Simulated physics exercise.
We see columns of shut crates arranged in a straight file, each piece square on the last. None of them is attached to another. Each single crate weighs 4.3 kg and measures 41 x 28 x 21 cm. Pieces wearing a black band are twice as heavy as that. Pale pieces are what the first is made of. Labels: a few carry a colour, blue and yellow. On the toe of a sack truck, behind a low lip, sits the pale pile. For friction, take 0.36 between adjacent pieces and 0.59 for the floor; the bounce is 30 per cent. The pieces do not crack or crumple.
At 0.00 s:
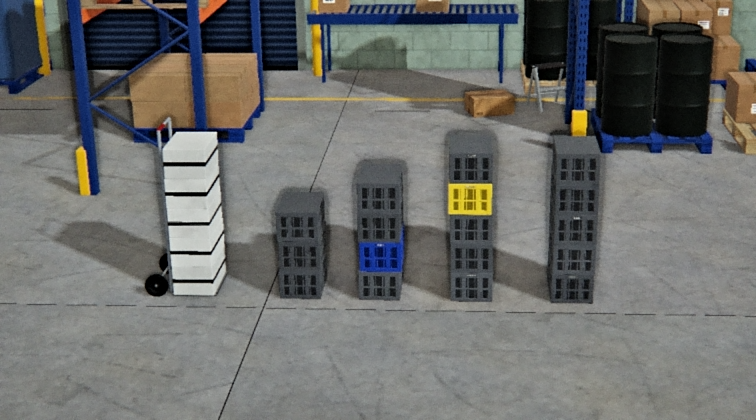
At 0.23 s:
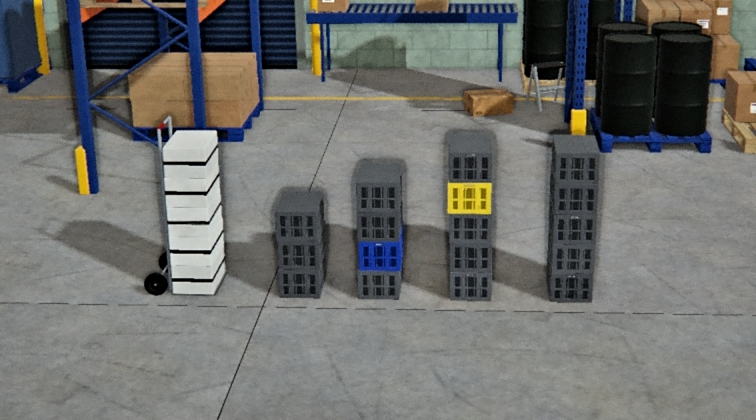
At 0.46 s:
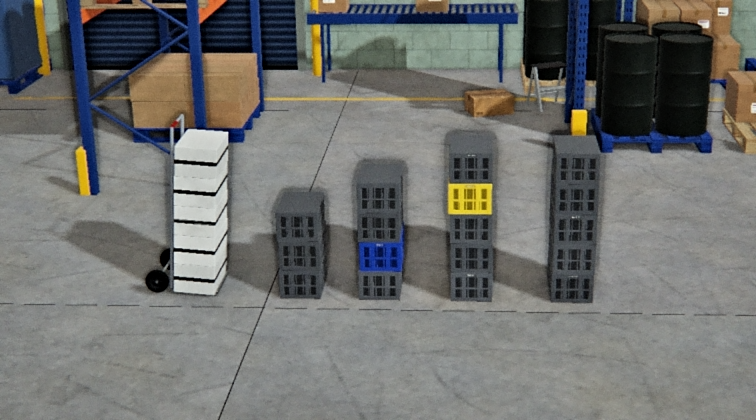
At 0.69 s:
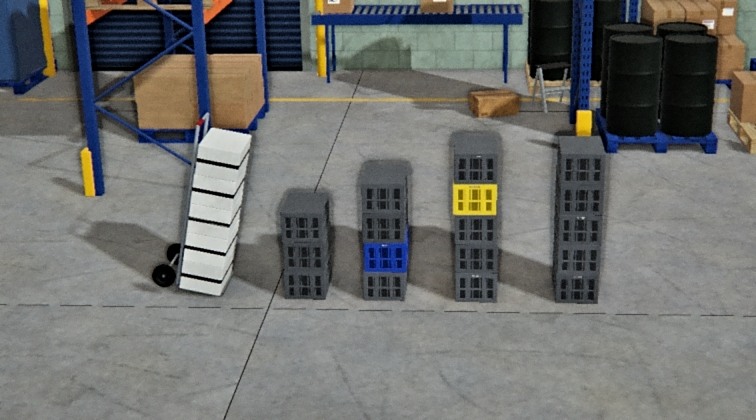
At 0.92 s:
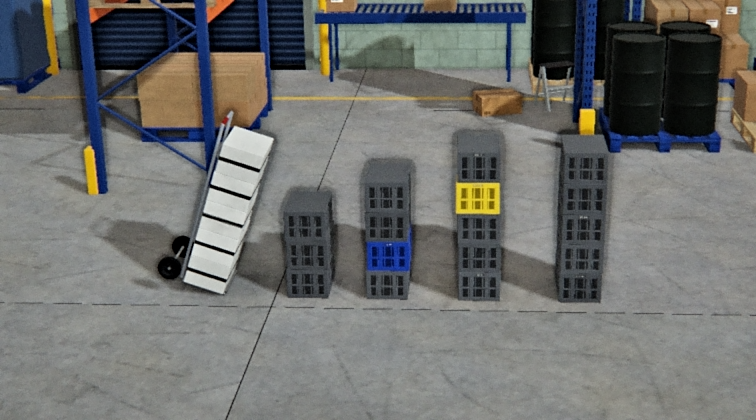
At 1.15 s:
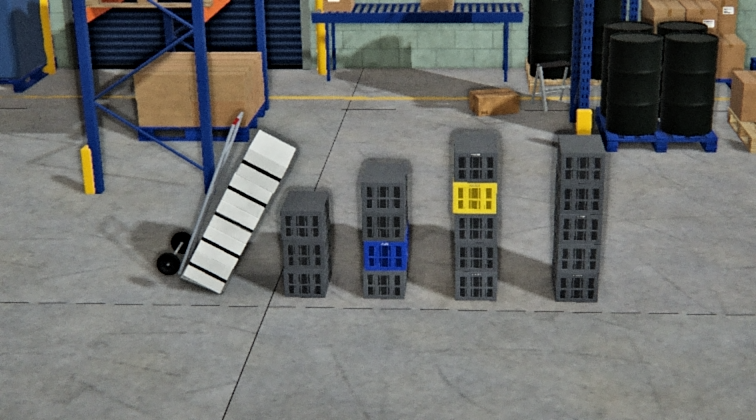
In a warehouse, a hand truck holding a stack of white boxes tilts steadily to the right, the boxes leaning with it toward a row of four gray crate columns, one with a blue crate and another with a yellow.
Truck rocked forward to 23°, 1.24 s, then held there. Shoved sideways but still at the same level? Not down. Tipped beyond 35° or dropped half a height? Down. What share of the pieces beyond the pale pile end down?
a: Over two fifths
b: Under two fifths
Answer: A.
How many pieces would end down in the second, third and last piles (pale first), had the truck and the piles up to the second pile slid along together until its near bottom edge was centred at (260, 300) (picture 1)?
Counts down - second: 2; third: 0; last: 0.
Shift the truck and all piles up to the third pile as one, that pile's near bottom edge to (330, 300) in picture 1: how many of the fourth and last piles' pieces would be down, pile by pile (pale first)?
Down per pile: Fourth 0; last 0.
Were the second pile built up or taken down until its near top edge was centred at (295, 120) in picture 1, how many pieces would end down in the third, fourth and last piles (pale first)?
In that case third 3, fourth 5, last 5.
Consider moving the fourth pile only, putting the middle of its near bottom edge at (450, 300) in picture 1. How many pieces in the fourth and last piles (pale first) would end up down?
You'd see fourth at 5 and last at 5.
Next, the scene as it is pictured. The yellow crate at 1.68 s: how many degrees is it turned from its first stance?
Roughly 0°.
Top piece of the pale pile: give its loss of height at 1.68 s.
I'd put it at close to 20 cm below where it started.
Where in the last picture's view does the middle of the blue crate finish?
Check around (447, 265) in the last image.
After 1.68 s, 5 of the pale pile down; none of the 17 other crates down, 4 disturbed.
After 2.98 s, 4 of the pale pile down; 6 of the 17 other crates down; blue crate 41° from how it stood, 10 cm lower; yellow crate 26° from how it stood.
After 3.90 s, 4 of the pale pile down; 16 of the 17 other crates down; blue crate 44° from how it stood, 14 cm lower; yellow crate 40° from how it stood, 44 cm lower.
In the end (4.9 s), 4 of the pale pile down; 16 of the 17 other crates down; yellow crate on its side; blue crate 44° from how it stood, 14 cm lower. That is 94 per cent. From the last view, middles, yellow crate near (648, 271), blue crate near (447, 265).
